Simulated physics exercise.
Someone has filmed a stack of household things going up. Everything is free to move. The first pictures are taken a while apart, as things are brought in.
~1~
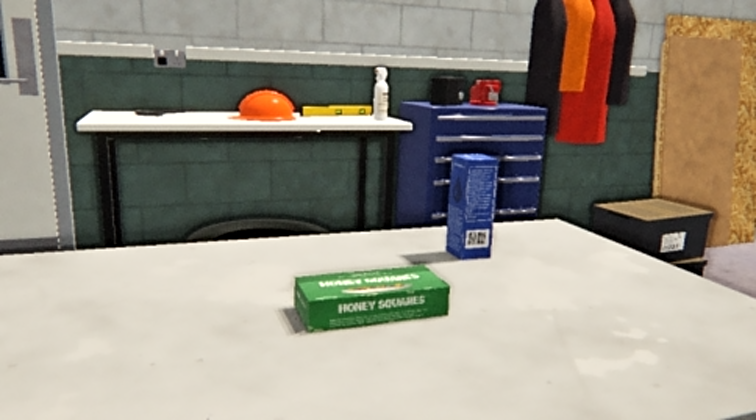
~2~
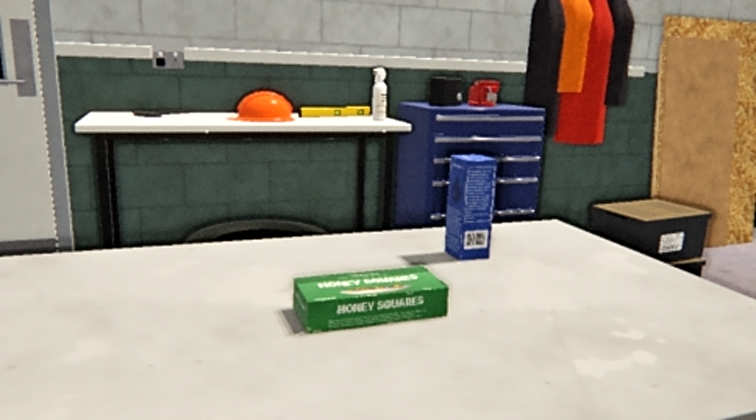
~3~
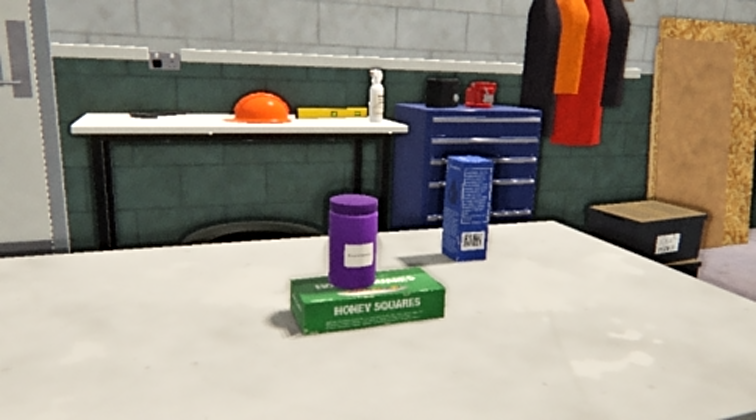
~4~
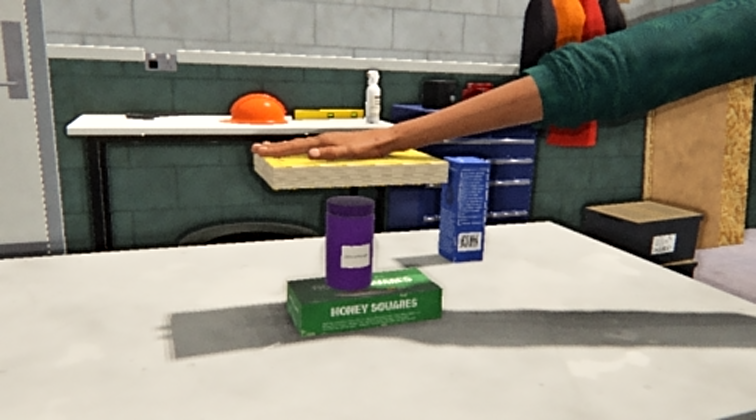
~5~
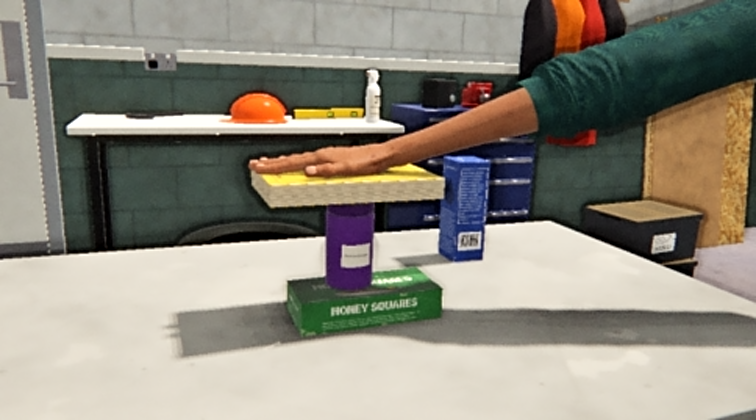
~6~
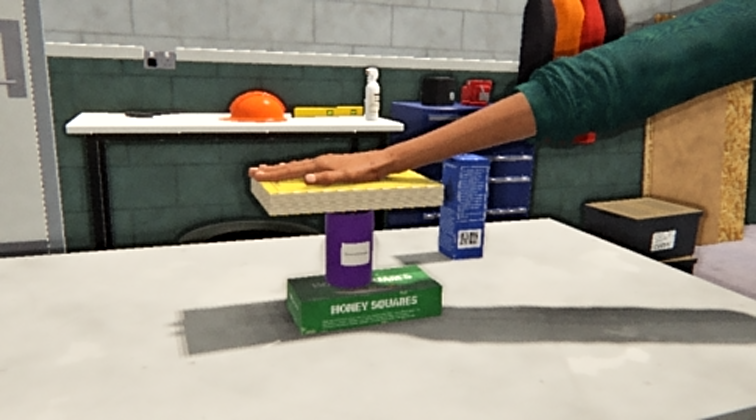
A green packet lying on a pale table gains a purple jar upright on top of it, in a workshop seen from slightly above the tabletop. A blue carton stands behind to the right, with an orange helmet on a white bench and a blue drawer cabinet beyond. A hand reaching from the right lowers a yellow book flat onto the jar and stays on it, while the view shifts very slightly.
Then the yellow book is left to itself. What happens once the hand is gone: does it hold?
It keeps its balance.
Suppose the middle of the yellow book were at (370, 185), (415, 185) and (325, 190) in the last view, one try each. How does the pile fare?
In the first case it stays up; in the second case it comes apart; in the third case it comes apart.
Then, 0.30 s past the last view, nothing moves.
Then, 0.80 s past the last view, yellow book resting near (344, 189).
Finally, all 4 still in place. Final places as the last picture's camera would see them, yellow book near (344, 189). The pile stays up.
